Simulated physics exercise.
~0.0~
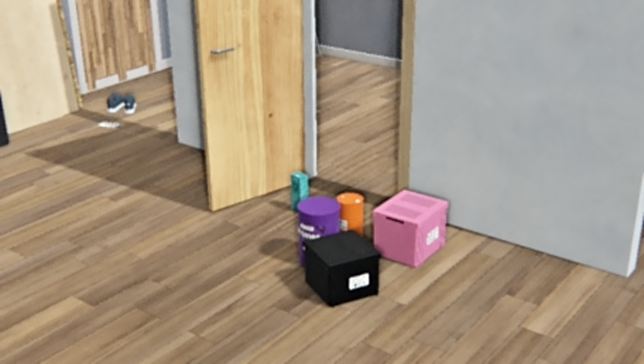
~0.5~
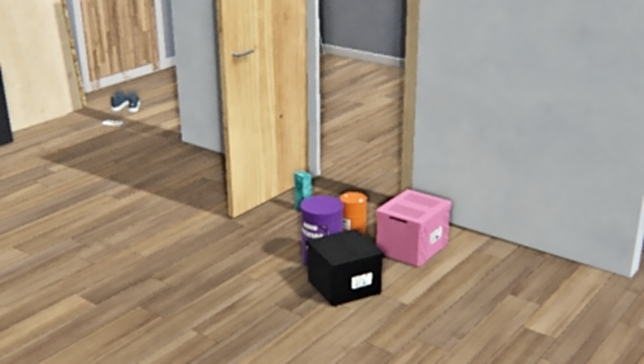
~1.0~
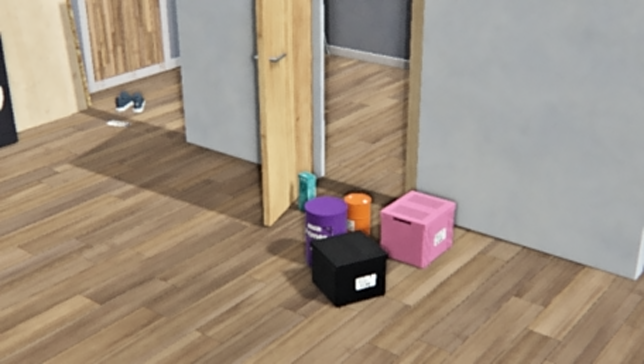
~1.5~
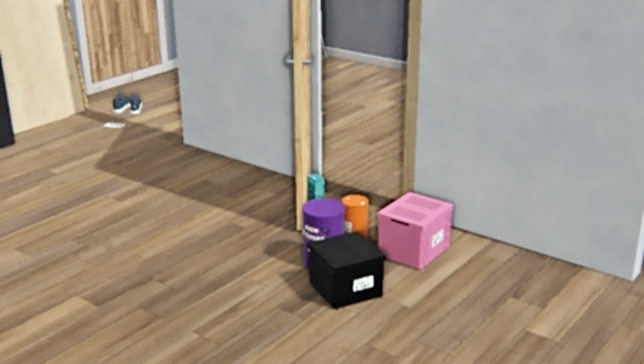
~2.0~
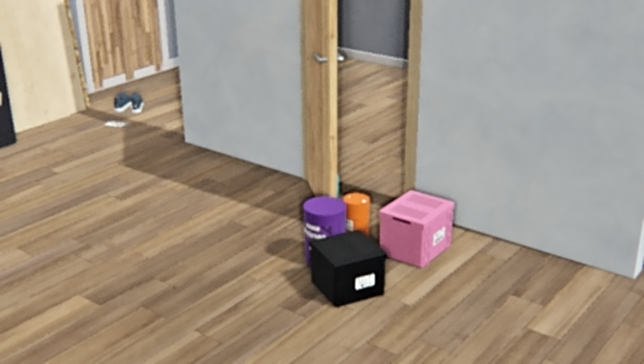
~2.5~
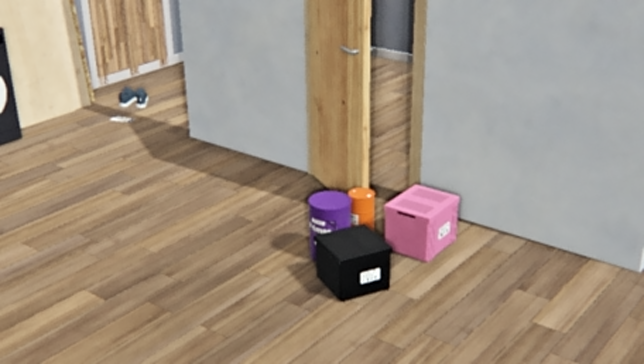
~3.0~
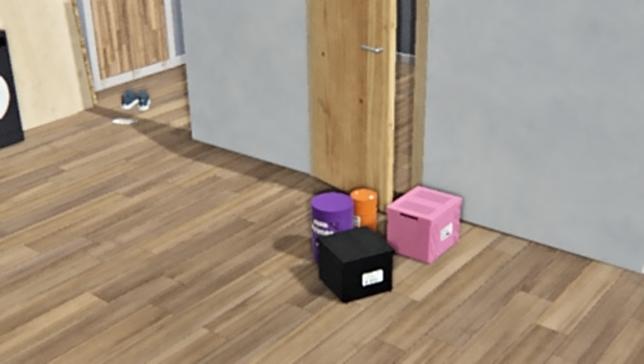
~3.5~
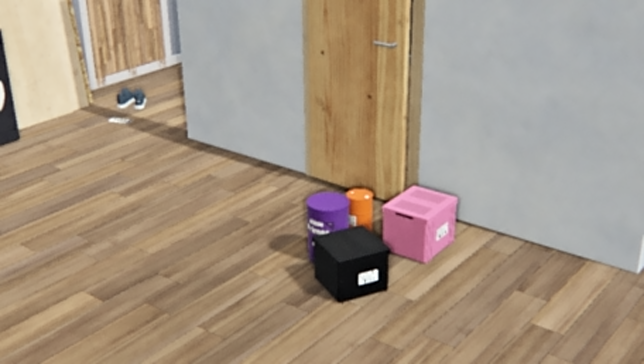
In a room with a wood-plank floor, an open wooden door swings toward its frame behind a purple pail, orange canister, black box and pink box, shifting a small turquoise carton rightward until it is out of sight; the door ends shut, the other items still in place.
